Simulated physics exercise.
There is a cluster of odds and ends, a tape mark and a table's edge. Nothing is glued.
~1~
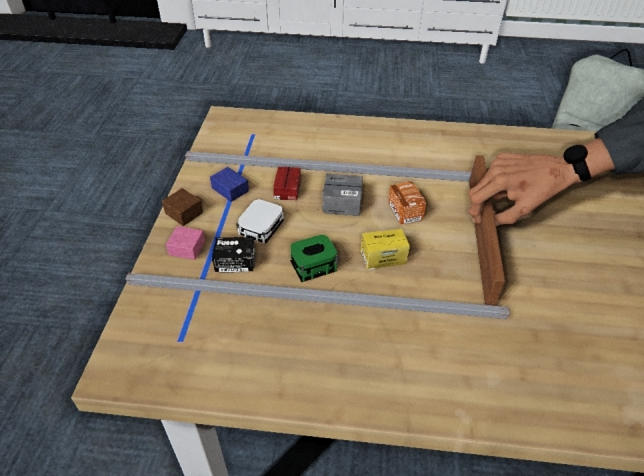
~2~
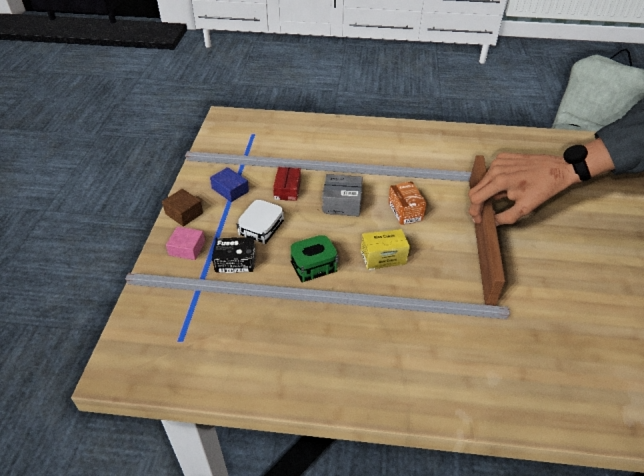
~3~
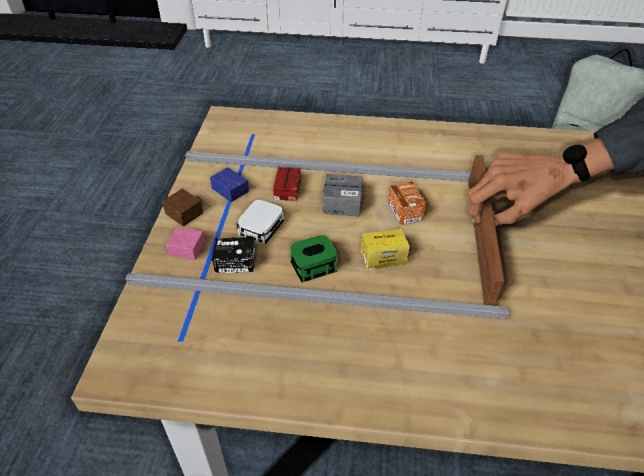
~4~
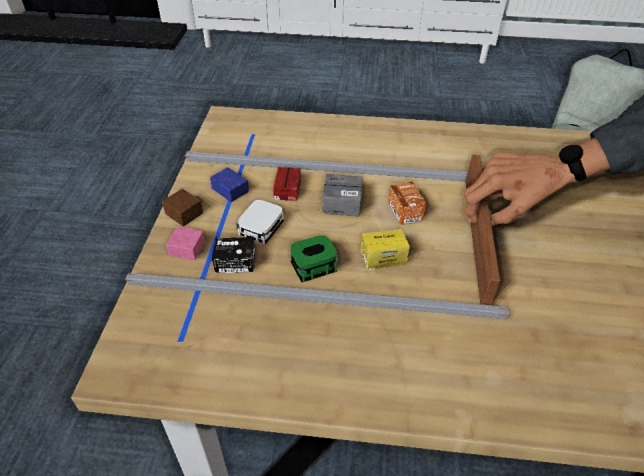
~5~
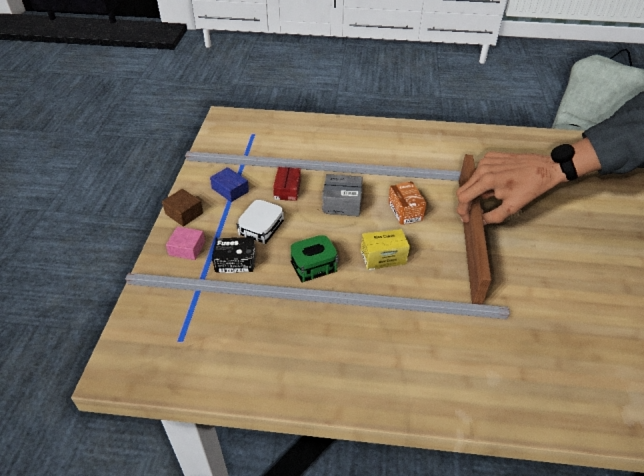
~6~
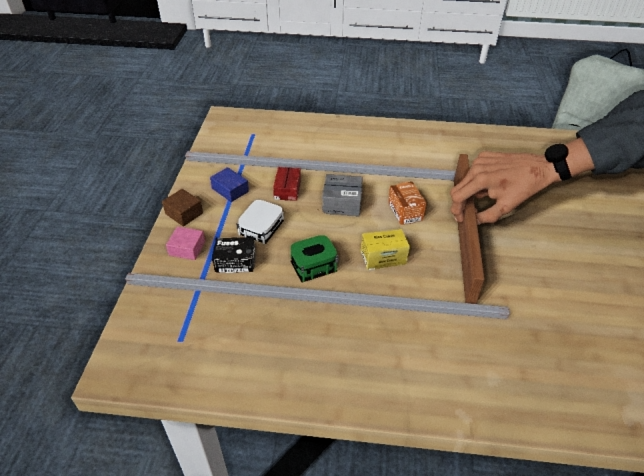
A hand slides a wooden board slightly left between two rails on a table, while the small coloured objects stay still.
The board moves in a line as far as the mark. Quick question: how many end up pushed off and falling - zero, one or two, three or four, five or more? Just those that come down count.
Three or four.
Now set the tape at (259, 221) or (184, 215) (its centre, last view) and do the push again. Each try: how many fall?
The first try gives 1, the second gives 7.
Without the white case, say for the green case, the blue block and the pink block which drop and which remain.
Green case still up, blue block down, pink block down.
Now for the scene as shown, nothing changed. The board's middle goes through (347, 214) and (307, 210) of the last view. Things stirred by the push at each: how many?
By then 5, and 7.
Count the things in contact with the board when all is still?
Counting them up gives 3.
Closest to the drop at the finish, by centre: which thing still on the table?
Foremost: The black box.
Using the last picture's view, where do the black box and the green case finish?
I'd put one close to (156, 249) and the other close to (189, 260).
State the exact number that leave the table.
Altogether the count is 4.
Early on, none off yet; brown block at rest near (183, 207); pink block at rest near (186, 243); blue block at rest near (230, 184).
Finally, the number that fall off is three or four; lost, red box, blue block, pink block and brown block.
